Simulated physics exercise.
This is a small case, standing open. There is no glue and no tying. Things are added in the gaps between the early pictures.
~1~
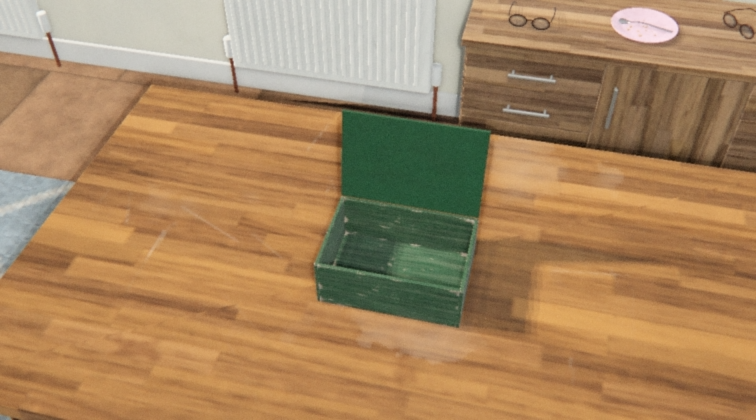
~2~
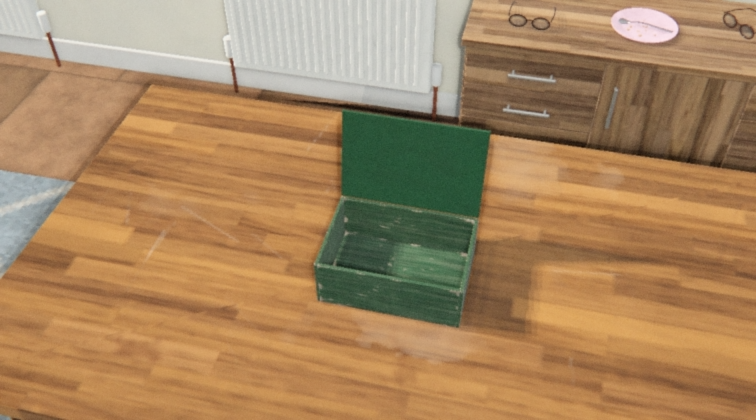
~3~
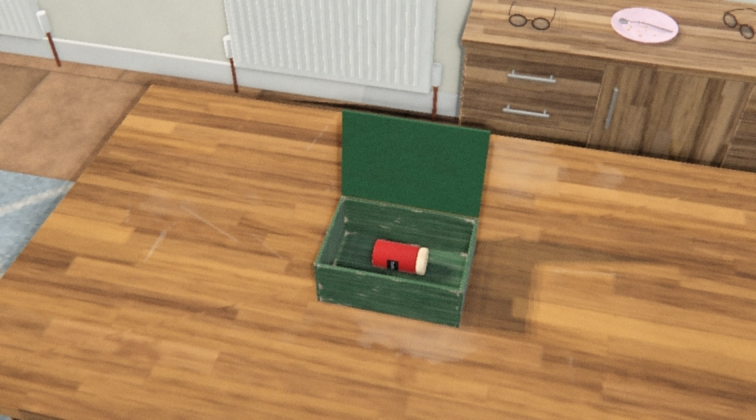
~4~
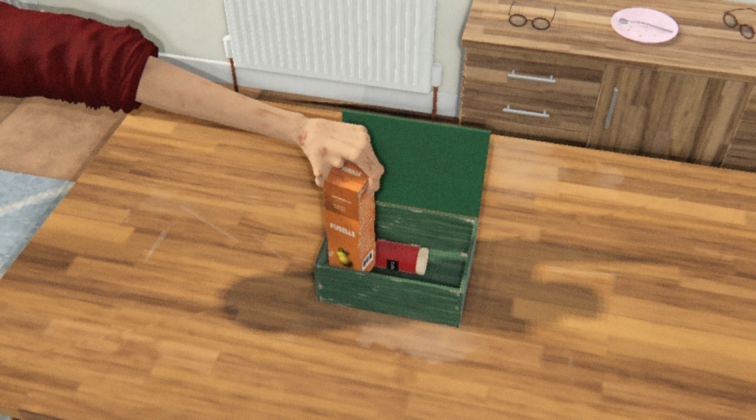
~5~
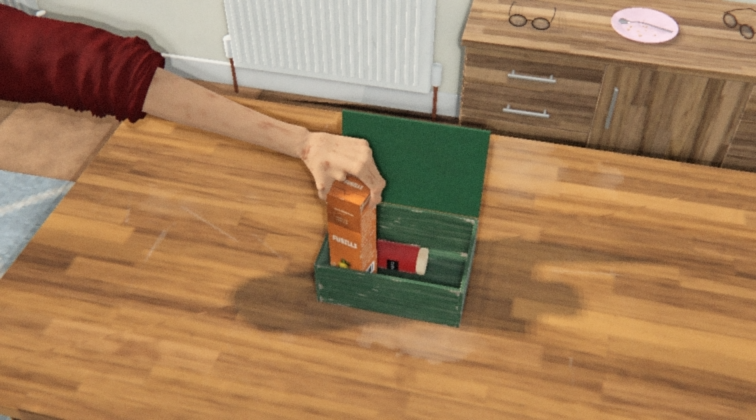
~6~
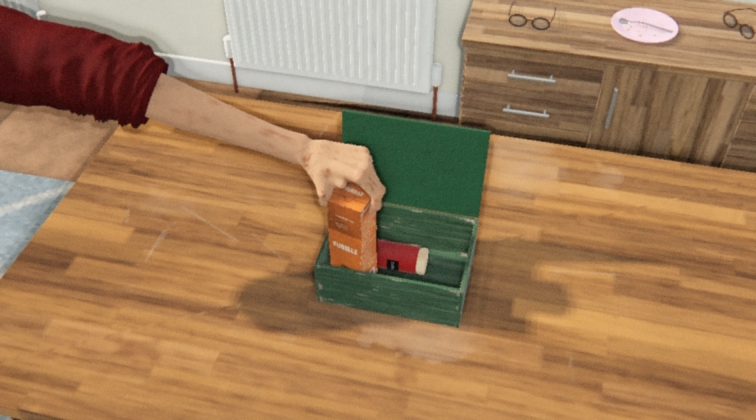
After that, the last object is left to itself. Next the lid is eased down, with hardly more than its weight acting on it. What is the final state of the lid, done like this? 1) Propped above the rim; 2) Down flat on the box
The answer is 1.
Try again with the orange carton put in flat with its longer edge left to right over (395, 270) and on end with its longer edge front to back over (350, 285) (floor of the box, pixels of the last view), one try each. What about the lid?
On the first go the lid settles shut, and on the second go it remains open a bit.
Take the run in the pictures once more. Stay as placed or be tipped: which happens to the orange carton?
In the end, it keeps its orientation.
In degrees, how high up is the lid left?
Angle above rim: About 55°.
Then, 1.00 s later than the last frame, lid starting down.
Then, 1.30 s later than the last frame, lid 79° above the rim.
Then, 1.40 s later than the last frame, lid 73° above the rim.
Then, 1.60 s later than the last frame, lid 56° above the rim.
When it is over, lid 55° above the rim; both as before. End places, in pixels of the last picture, orange carton near (353, 242).
